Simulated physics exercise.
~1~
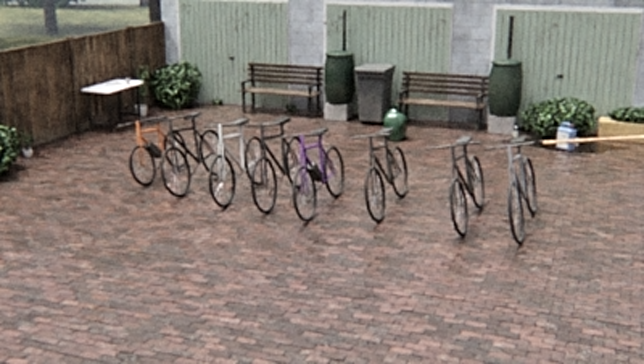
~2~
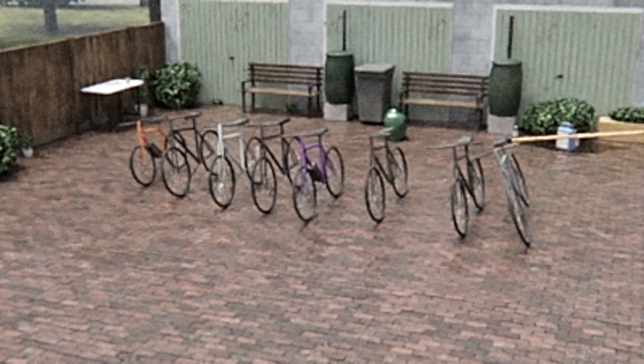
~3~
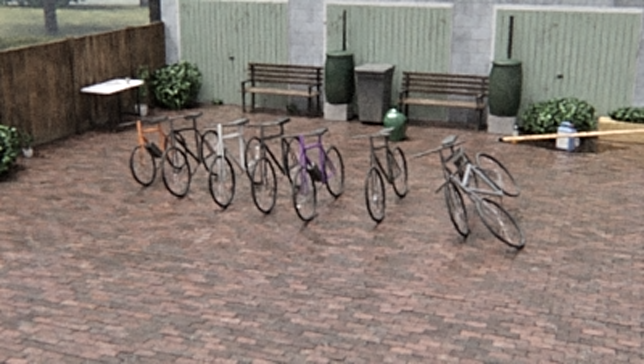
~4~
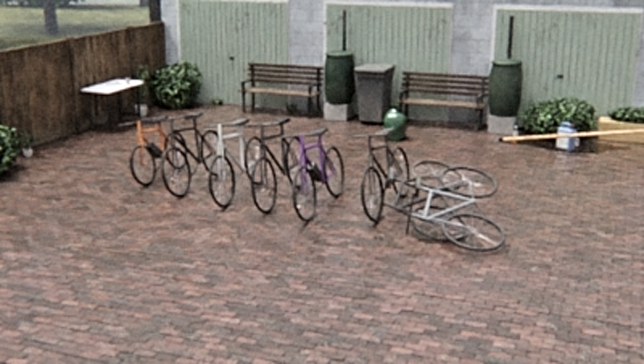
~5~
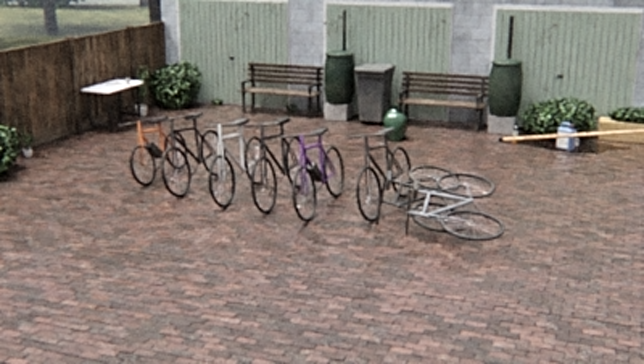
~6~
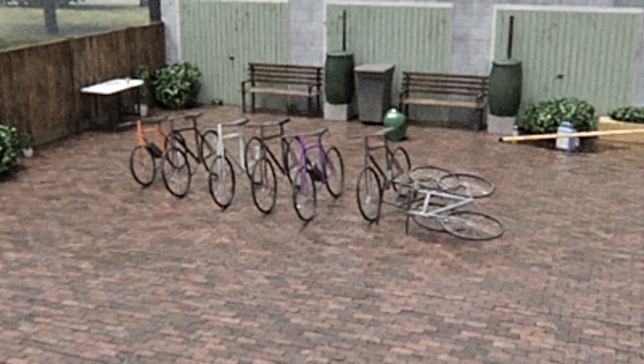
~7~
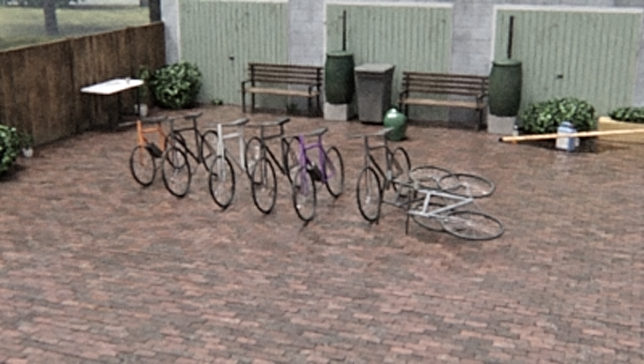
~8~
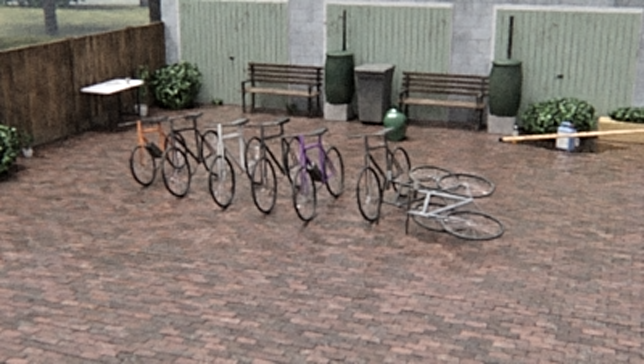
The video shows a row of bicycles on a brick courtyard as a pole moves in from the right against the end bicycle, which topples left onto its neighbor. Both fall and lie on the bricks, while the remaining six, including the orange and purple ones, stay standing.
